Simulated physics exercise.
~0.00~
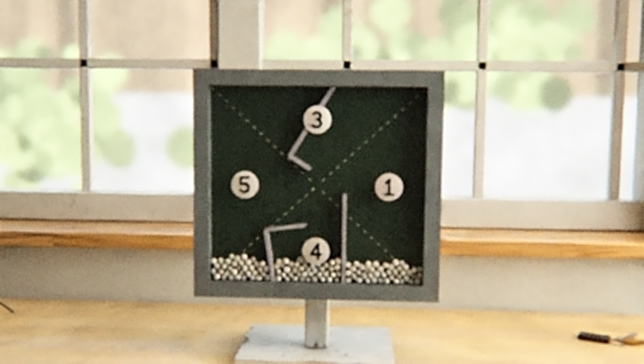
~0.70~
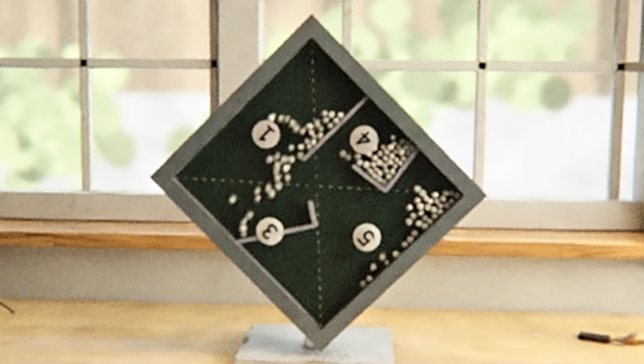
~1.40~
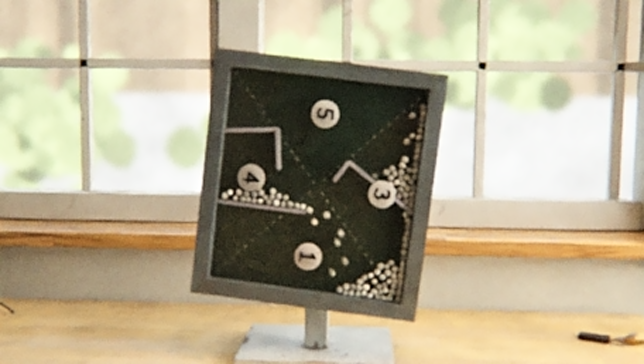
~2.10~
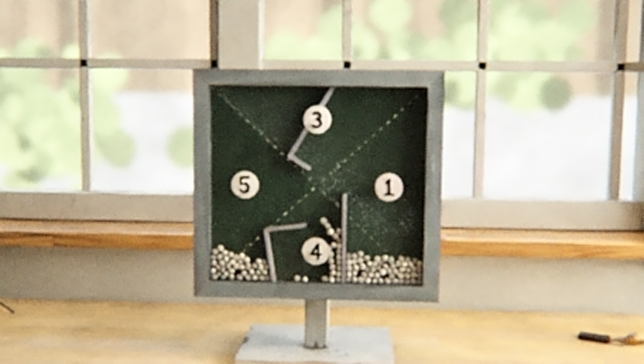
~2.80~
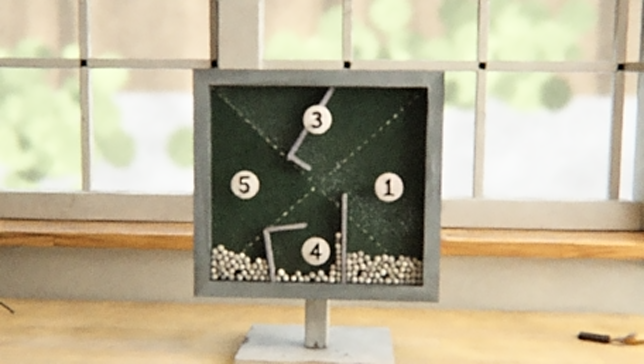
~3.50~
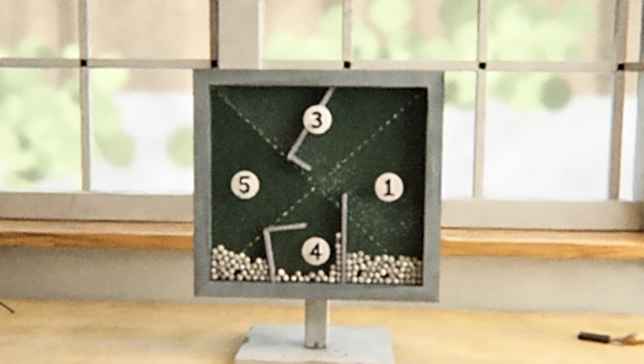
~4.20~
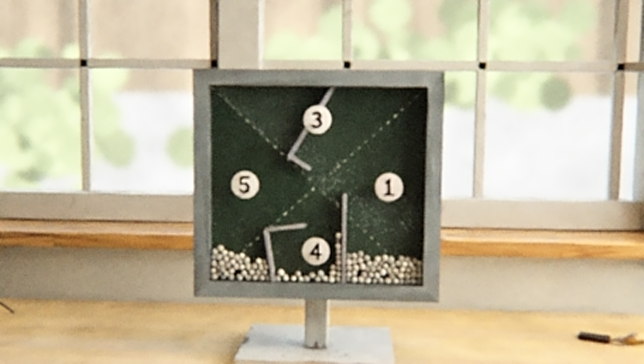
In front of a bright window with a wooden sill, seen straight on from a fixed view, a square grey-framed case stands upright on a pale base. Its dark green interior holds thin grey bars, four numbered white discs and a layer of small whitish pellets along the bottom. The case turns anticlockwise onto a corner, and pellets spill off one bar while others gather in a bracket and along the lower right side. It keeps turning the same way, pouring pellets towards the lower right, until it is upright again. The last few drop, and everything rests, heaped left and right with a thinner layer between.
